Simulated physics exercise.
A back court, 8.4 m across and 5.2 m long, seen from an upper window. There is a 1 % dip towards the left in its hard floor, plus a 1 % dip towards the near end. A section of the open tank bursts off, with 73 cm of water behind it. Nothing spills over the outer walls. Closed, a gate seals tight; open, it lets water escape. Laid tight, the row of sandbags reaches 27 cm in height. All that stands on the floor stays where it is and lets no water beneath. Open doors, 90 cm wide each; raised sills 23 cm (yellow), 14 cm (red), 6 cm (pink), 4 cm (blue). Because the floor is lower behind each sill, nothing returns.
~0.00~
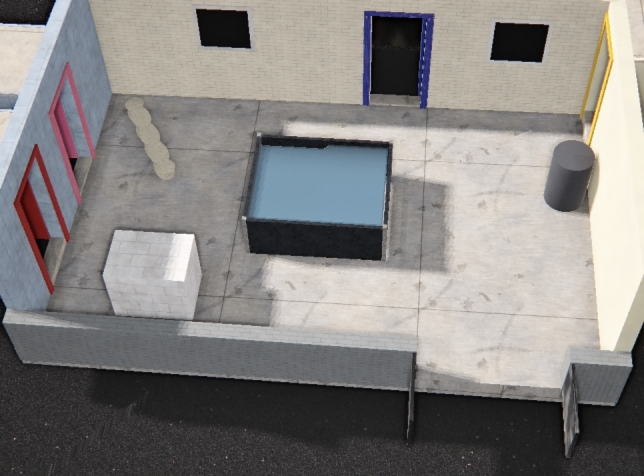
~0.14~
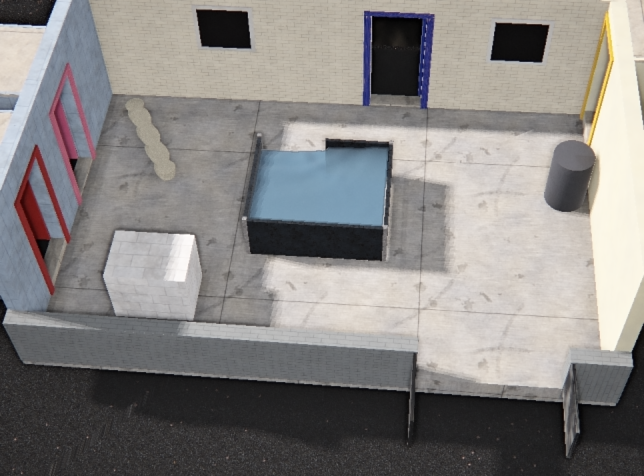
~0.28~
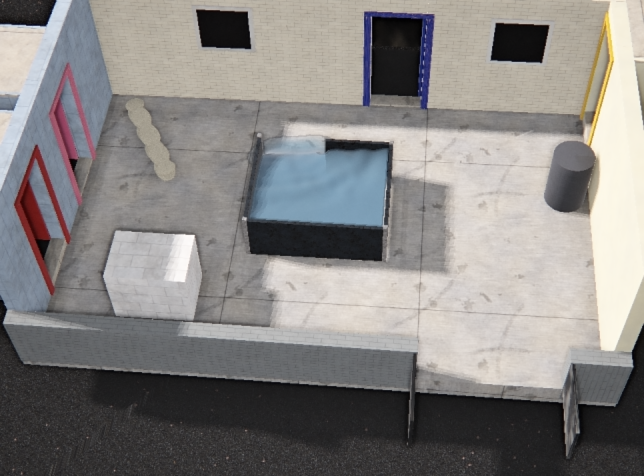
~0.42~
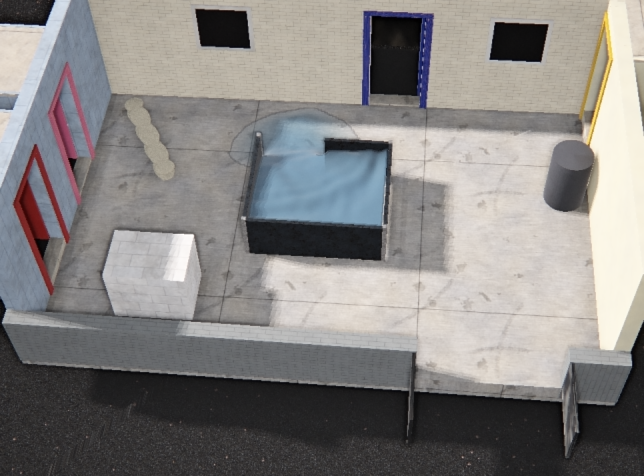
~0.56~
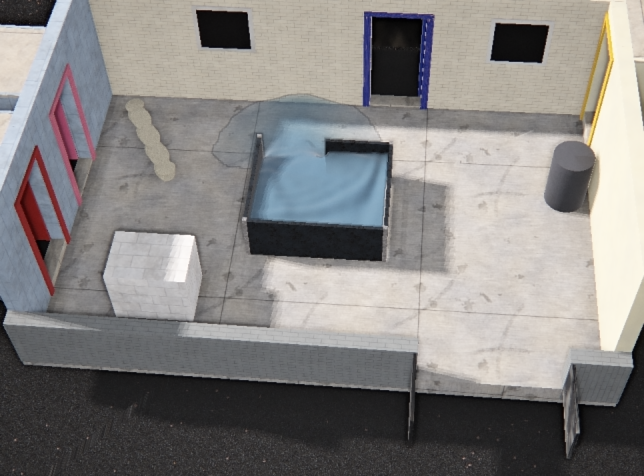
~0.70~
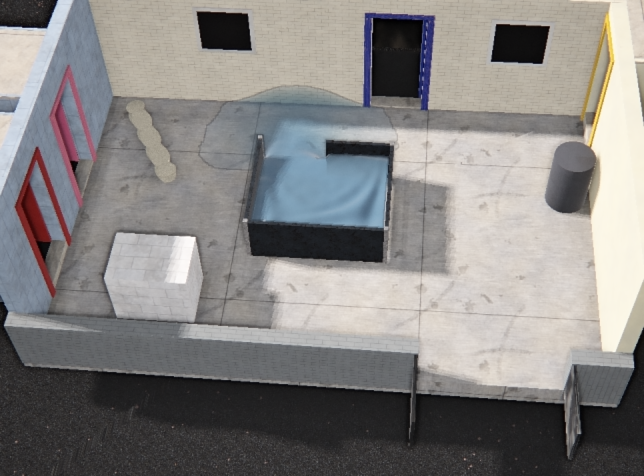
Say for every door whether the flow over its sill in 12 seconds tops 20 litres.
Result: Yellow door - falls short; red door - falls short; pink door - falls short; blue door - tops it.
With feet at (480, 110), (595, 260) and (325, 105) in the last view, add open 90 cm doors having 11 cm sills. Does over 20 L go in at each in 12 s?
In sequence the answers are less than that, less than that and more than that.
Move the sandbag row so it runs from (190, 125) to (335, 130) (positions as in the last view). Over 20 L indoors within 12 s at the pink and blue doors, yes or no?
Note - pink: Limit exceeded; blue: Limit exceeded.
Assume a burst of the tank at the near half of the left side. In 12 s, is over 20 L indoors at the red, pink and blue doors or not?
Against that limit: Red past it, pink past it, blue below.
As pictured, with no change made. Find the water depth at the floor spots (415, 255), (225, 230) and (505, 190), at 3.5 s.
Depth readings in turn - 0, 2, 2 cm.
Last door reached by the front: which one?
Last: Red.
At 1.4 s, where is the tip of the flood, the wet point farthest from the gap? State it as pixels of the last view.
Near (133, 97).
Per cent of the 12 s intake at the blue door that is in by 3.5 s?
Around 70 percent.
After 1.4 s water covers 15 % of the floor and is deepest (46 cm) near (290, 111); yellow door not reached, red door not reached, pink door not reached, blue door 11 cm at the sill, 7 L in.
After 2.2 s water covers 25 % of the floor and is deepest (52 cm) near (114, 97); yellow door not reached, red door not reached, pink door not reached, blue door 11 cm at the sill, 24 L in.
After 3.5 s water covers 55 % of the floor and is deepest (30 cm) near (114, 97); yellow door 16 cm at the sill, 0 L in, red door 4 cm at the sill, 0 L in, pink door 6 cm at the sill, 0 L in, blue door 9 cm at the sill, 45 L in.
After 7.0 s water covers 85 % of the floor and is deepest (16 cm) near (155, 128); yellow door 6 cm at the sill, 0 L in, red door 6 cm at the sill, 0 L in, pink door 3 cm at the sill, 0 L in, blue door 5 cm at the sill, 62 L in.
After 12.0 s water covers 95 % of the floor and is deepest (11 cm) near (40, 342); yellow door 2 cm at the sill, 0 L in, red door 10 cm at the sill, 0 L in, pink door 8 cm at the sill, 2 L in, blue door 3 cm at the sill, 63 L in.
